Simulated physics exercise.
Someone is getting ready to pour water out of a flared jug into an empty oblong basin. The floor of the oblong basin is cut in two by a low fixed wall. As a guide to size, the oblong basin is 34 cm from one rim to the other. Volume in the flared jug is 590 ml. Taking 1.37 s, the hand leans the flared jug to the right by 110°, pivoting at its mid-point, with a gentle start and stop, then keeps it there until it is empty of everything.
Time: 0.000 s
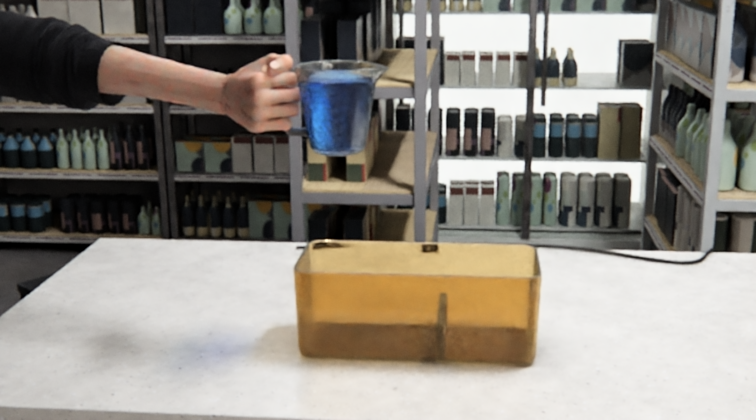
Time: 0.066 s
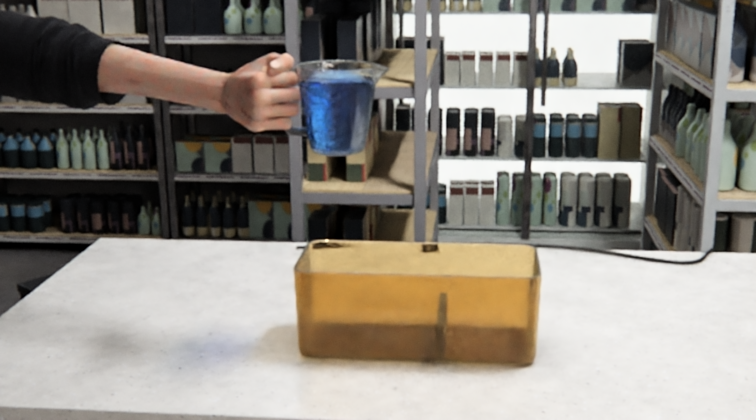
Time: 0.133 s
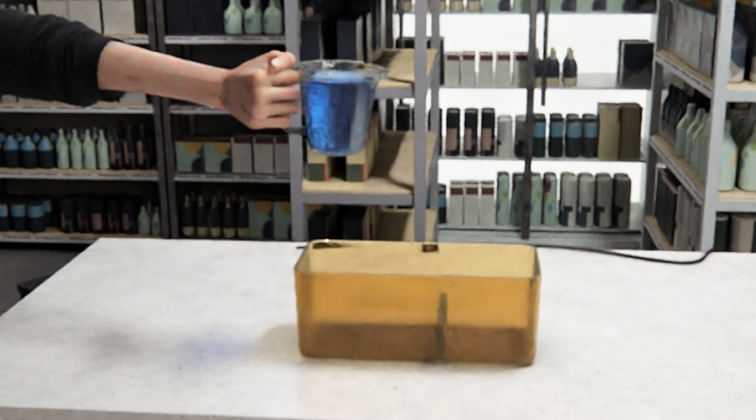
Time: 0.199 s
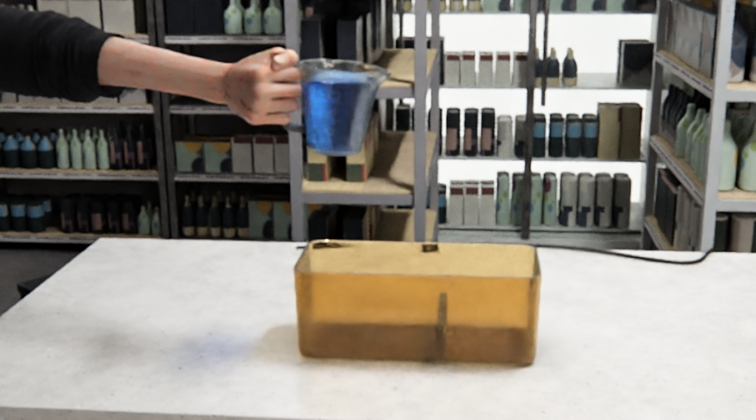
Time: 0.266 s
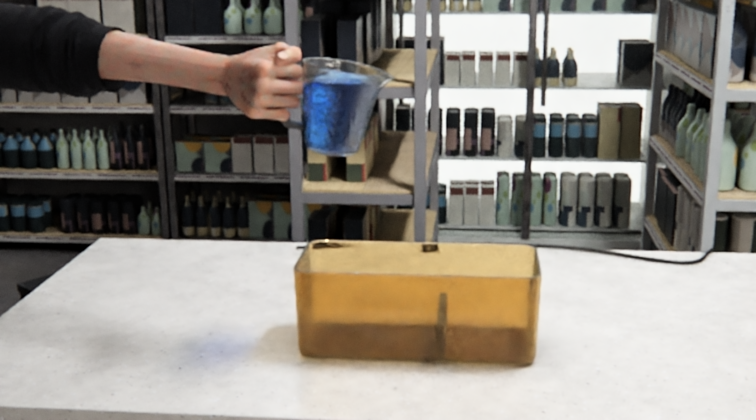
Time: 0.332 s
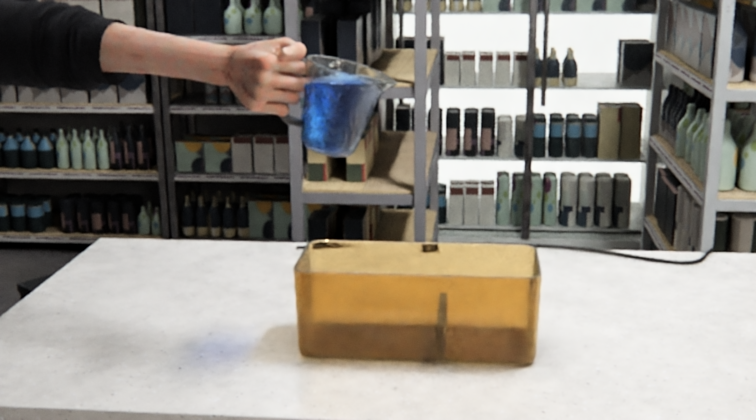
In the video, a hand holds a clear jug of blue liquid above an amber, see-through oblong basin on a white table, then slowly leans the jug slightly to the right while the basin stays still.
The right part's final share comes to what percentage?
It comes to roughly 68 %.
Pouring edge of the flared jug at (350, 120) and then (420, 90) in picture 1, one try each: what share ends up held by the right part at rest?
Try 1: Approx. 5 %; try 2: Approx. 95 %.
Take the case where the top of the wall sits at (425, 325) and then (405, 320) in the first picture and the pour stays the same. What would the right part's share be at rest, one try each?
Respectively 80 and 85 %.
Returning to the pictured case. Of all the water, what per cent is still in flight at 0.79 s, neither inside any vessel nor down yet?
Around 24 in a hundred.
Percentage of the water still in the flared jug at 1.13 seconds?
Share remaining: Approx. 12 %.
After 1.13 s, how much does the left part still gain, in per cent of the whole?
It comes to some 22 per cent.
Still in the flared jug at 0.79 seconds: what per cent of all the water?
Portion remaining: Approx. 68 per cent.
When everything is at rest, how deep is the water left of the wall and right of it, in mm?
The left side settles near 6 mm and the right side near 24 mm.
Then, 0.79 s in, the tilt is 68° and 67 per cent is still to pour, 1 is left of the wall and 8 right of it.
Then, 1.13 s in, the tilt is 102° and 12 per cent is still to pour, 9 is left of the wall and 57 right of it.
Then, 1.49 s in, the tilt is 110° and 0 per cent is still to pour, 30 is left of the wall and 67 right of it.
Then, 1.87 s in, the tilt is 110° and 0 per cent is still to pour, 30 is left of the wall and 68 right of it.
Finally, 30 per cent lies left of the wall, 68 right of it and 2 outside.
